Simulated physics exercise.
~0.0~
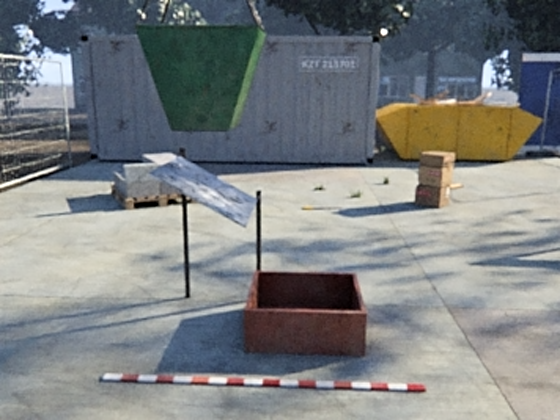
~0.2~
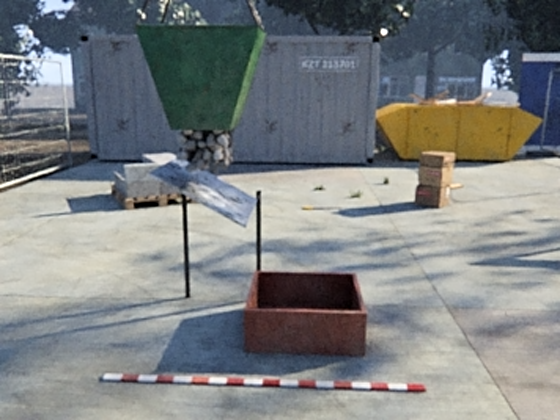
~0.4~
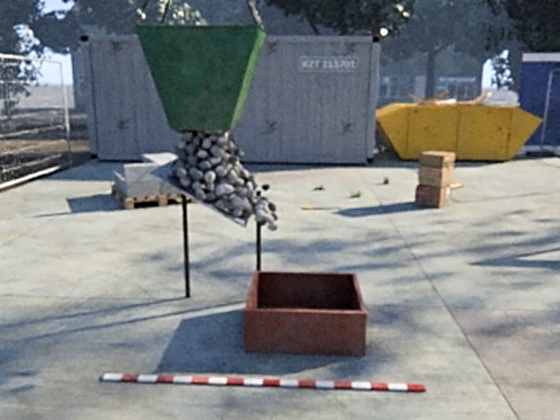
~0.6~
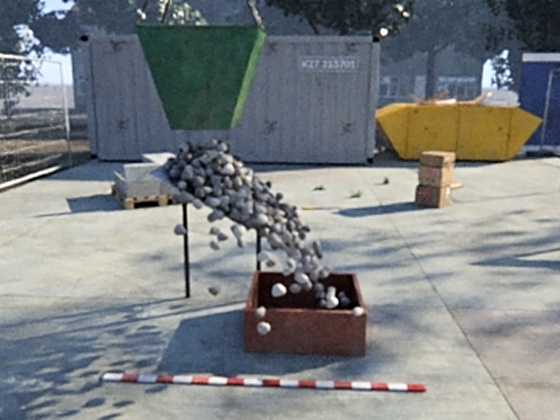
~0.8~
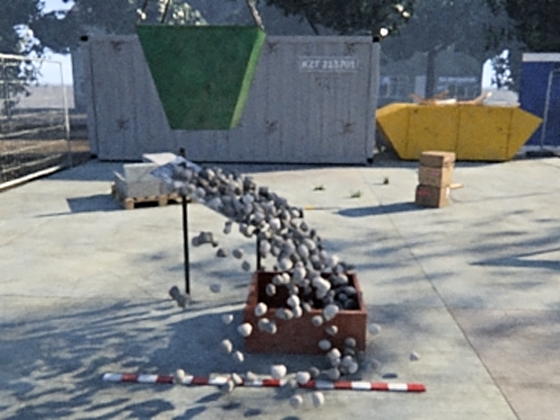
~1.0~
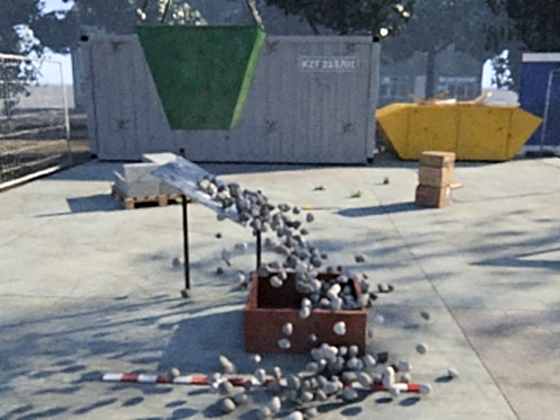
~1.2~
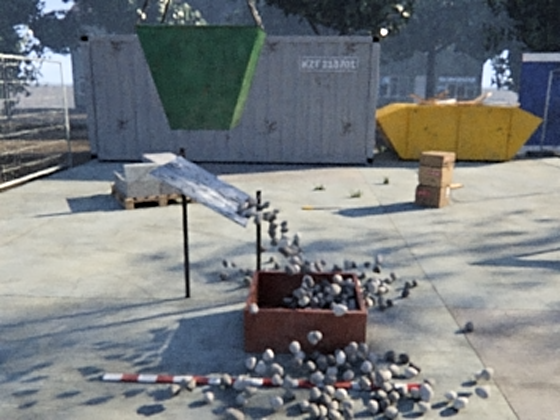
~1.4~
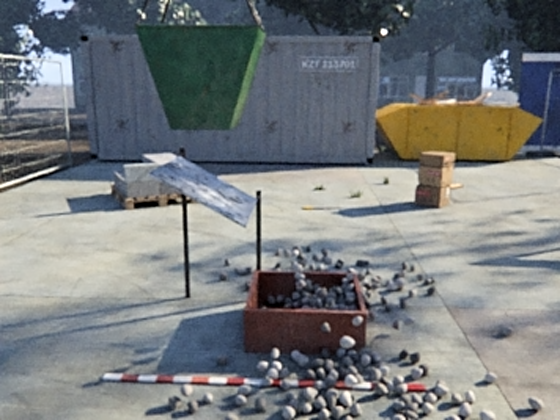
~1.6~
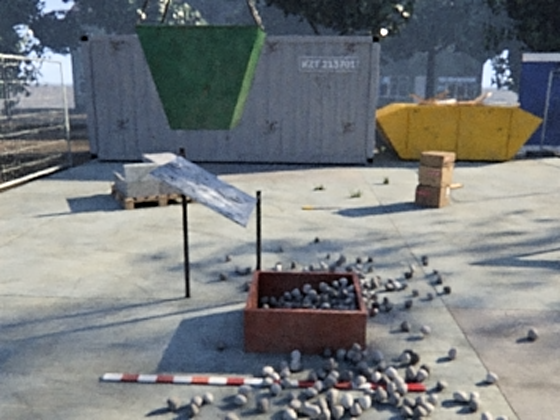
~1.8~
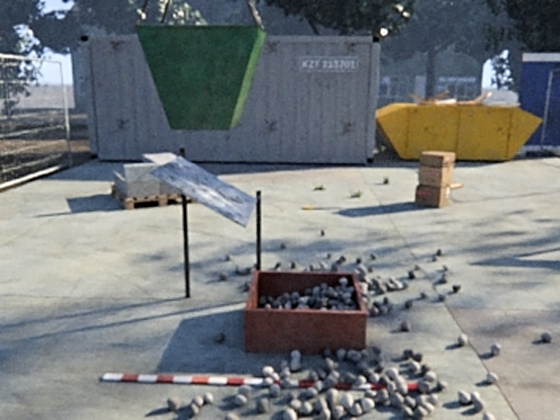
Round grey stones poured from the bottom of a hanging green skip, slid down a tilted steel slope and tumbled towards a reddish-brown bin, where about half settled inside while the rest scattered across the concrete, mostly in front and to the right.
